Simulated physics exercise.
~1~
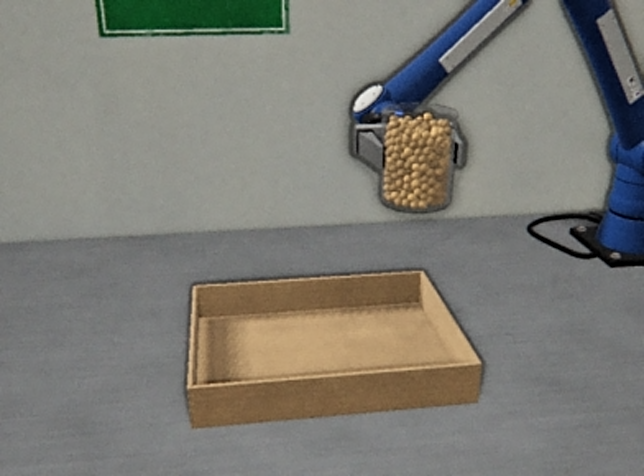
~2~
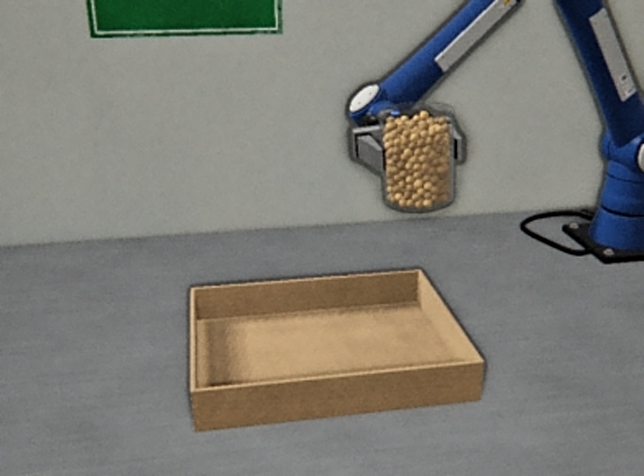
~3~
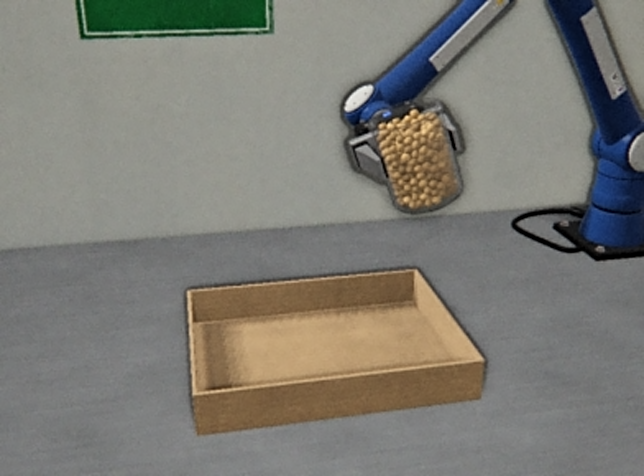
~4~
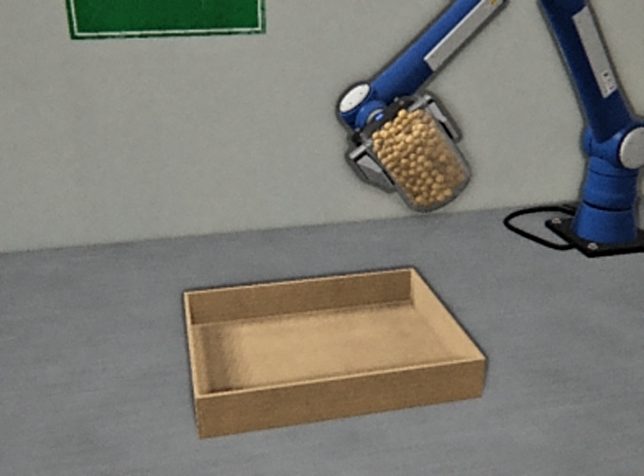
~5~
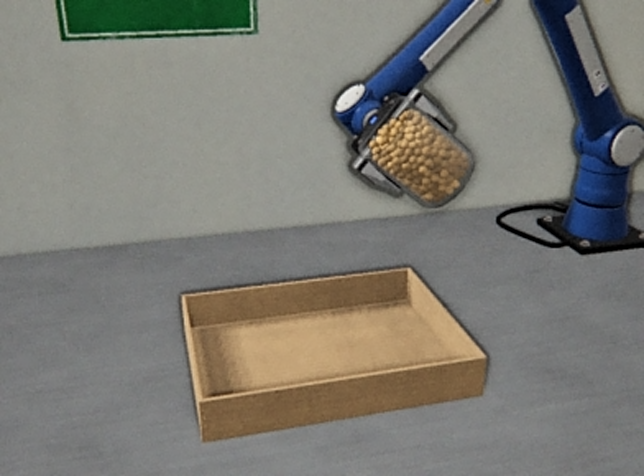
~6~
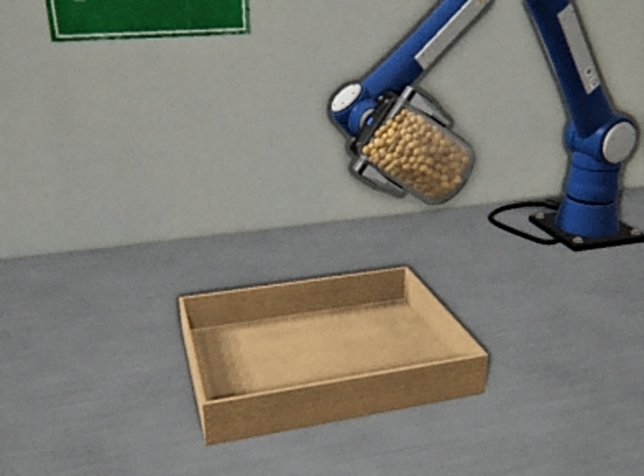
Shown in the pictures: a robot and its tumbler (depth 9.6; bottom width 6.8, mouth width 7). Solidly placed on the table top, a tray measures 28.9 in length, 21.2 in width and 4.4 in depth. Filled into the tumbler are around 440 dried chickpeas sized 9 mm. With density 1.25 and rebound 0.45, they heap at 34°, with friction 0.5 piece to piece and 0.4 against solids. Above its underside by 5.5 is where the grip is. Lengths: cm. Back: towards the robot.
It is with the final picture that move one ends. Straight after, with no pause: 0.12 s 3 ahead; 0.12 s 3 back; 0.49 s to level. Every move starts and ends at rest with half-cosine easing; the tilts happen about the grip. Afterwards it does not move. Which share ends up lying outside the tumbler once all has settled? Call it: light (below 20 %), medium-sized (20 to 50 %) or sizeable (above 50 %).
A light share.
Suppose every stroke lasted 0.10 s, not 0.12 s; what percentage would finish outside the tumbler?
In that case about 10 in a hundred.
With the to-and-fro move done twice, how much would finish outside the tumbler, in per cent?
Expected share: About 10 %.
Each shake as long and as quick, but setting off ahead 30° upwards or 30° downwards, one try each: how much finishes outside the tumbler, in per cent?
Some 10 and 0 per cent.
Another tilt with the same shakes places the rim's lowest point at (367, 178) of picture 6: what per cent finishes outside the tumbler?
That comes to some 30 percent.
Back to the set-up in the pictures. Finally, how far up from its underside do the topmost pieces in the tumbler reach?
Top of the fill: Near 9.5 cm.
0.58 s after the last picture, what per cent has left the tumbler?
5 %.
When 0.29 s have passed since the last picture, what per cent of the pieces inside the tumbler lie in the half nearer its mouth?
I'd guess about 45 percent of it.
Then, 0.29 s later, tilted 53° forward, highest piece 27 above the table; 421 in the tumbler, 20 in flight or on a rim.
Then, 0.58 s later, tilted 11° forward, highest piece 28 above the table; 416 in the tumbler, 25 in the tray.
Then, 0.93 s later, level, highest piece 28 above the table; 416 in the tumbler, 25 in the tray.
Then, 1.98 s later, level, highest piece 28 above the table; 416 in the tumbler, 25 in the tray.
At rest, 416 in the tumbler, 25 in the tray. That is 6 % outside the tumbler.
